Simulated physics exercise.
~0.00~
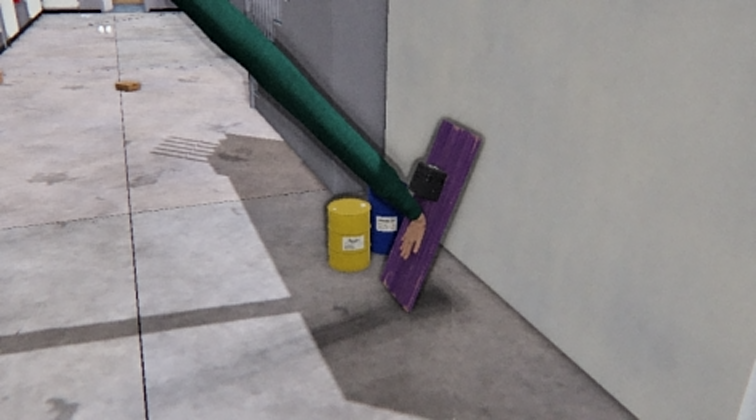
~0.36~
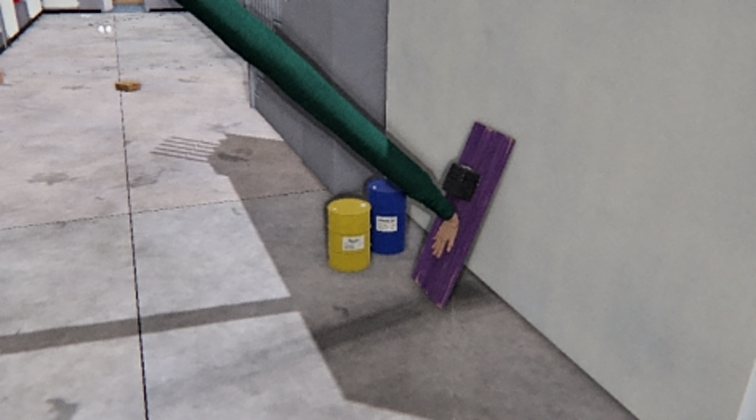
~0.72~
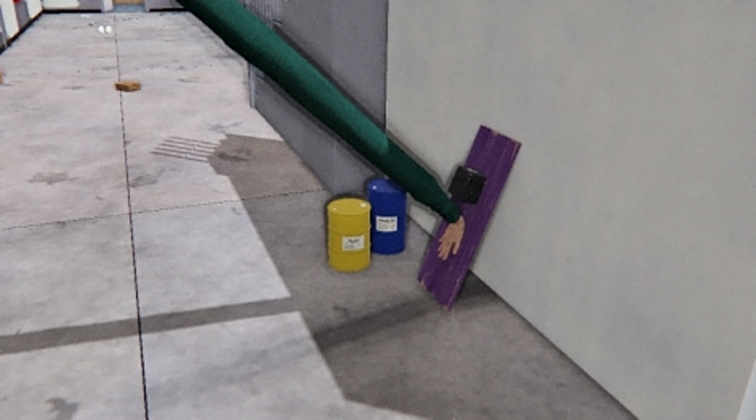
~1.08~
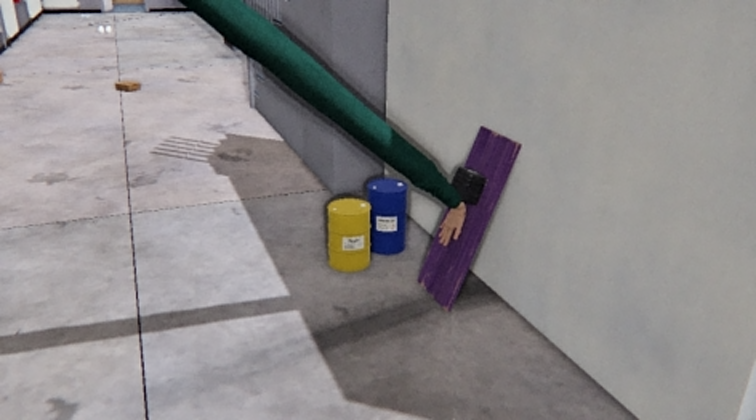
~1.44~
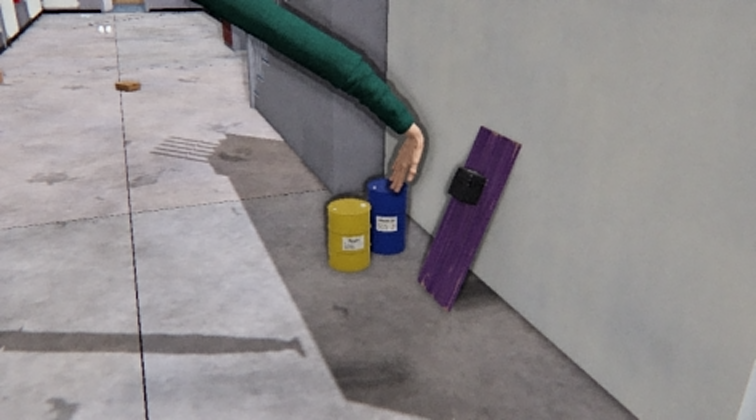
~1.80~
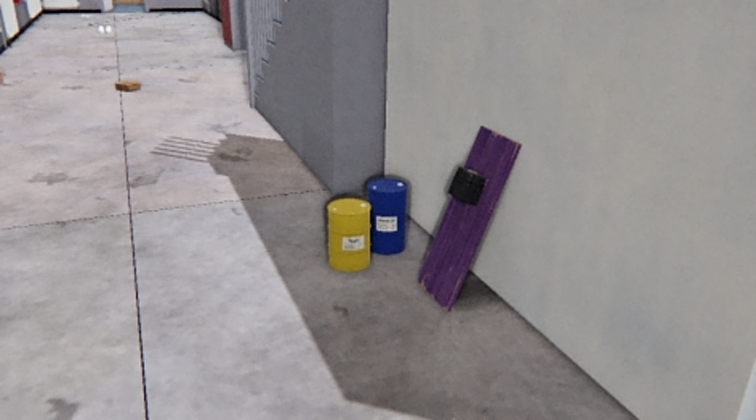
A purple board with a small black block on it was moved a little to the right by a green-sleeved hand and left leaning against the wall. The hand let go and withdrew, and the board stayed up beside the yellow and blue barrels.
